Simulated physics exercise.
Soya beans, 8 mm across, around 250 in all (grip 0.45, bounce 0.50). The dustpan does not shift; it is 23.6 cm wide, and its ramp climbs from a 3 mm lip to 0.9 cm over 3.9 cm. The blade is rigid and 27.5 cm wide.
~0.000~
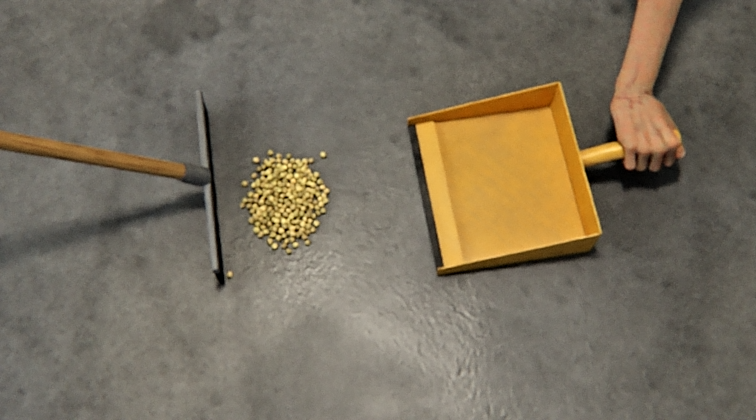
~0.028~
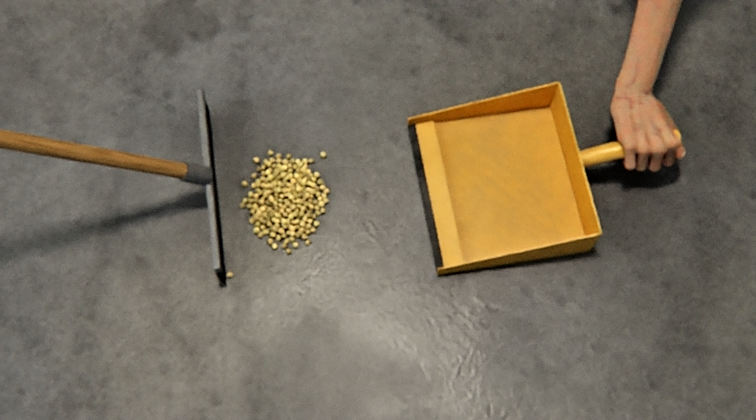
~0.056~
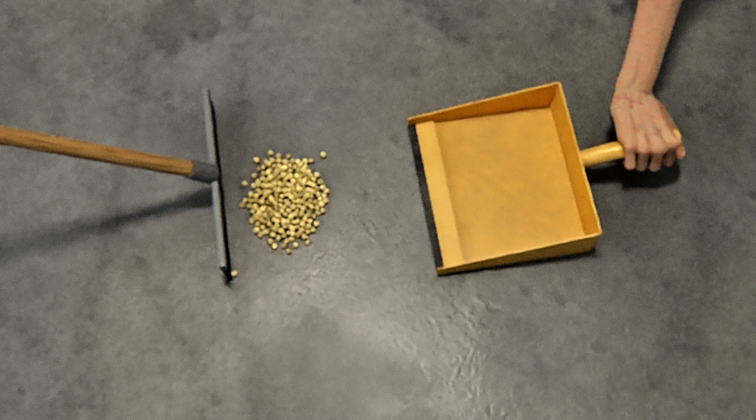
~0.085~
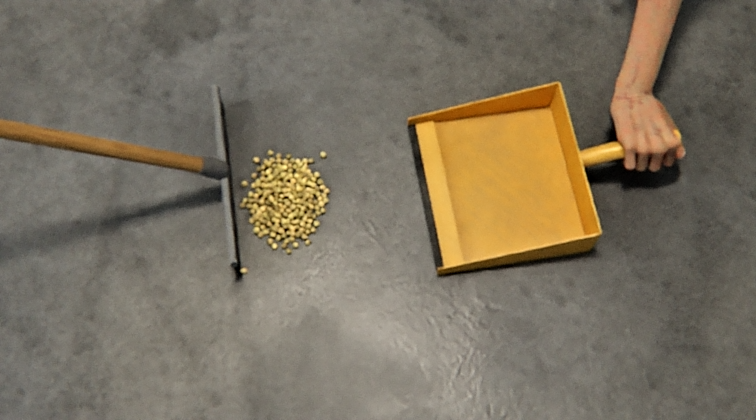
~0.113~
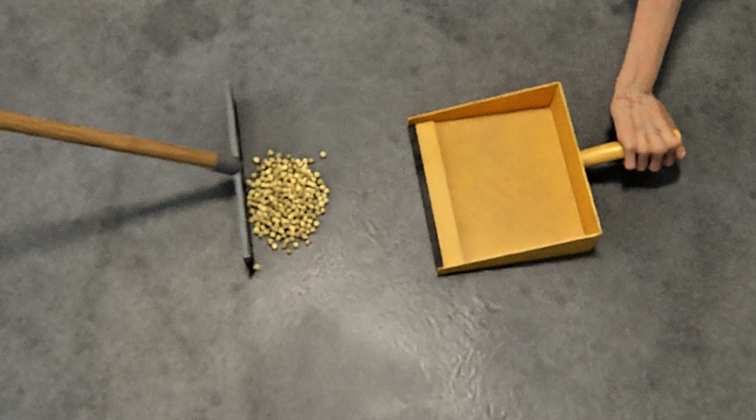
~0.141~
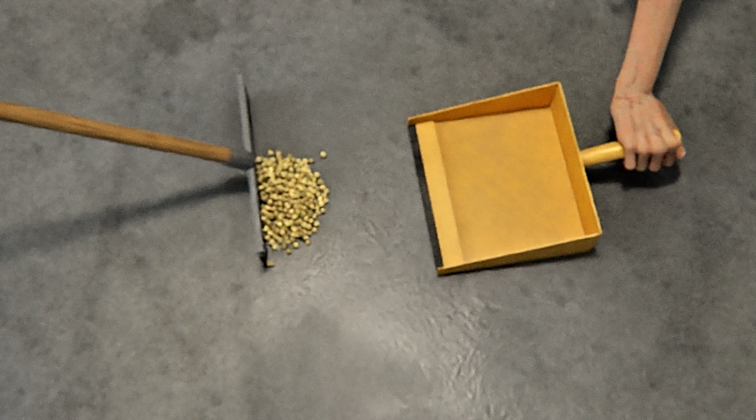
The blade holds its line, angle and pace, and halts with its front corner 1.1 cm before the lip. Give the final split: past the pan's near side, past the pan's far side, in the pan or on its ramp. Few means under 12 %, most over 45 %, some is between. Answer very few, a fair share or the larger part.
Past the pan's near side: Very few; past the pan's far side: A fair share; in the pan or on its ramp: The larger part.
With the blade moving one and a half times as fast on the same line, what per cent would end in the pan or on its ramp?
Then about 50 per cent.
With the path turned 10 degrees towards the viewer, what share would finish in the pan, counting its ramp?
In that case some 60 per cent.
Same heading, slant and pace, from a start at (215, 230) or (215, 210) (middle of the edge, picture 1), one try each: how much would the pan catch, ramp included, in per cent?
Some 60 and 55 per cent.
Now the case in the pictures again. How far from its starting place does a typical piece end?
About 26 cm.
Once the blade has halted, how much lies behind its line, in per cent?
Roughly 10 per cent.
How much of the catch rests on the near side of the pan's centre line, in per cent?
About 20 per cent.
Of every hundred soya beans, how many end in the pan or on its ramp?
Roughly 50 per cent.
After 0.31 s, middle of the blade 12 cm from the lip; 0 % over the lip, far side 10 %, near side 0 %.
After 0.42 s, middle of the blade 4 cm from the lip; 0 % over the lip, far side 15 %, near side 0 %.
Then, at 0.67 s, middle of the blade 1 cm from the lip; 55 % over the lip, far side 20 %, near side 5 %.
By 1.6 s all is still; near side 5 %, far side 20 %, pan 50 %, in front of the lip or behind the blade 30 %.
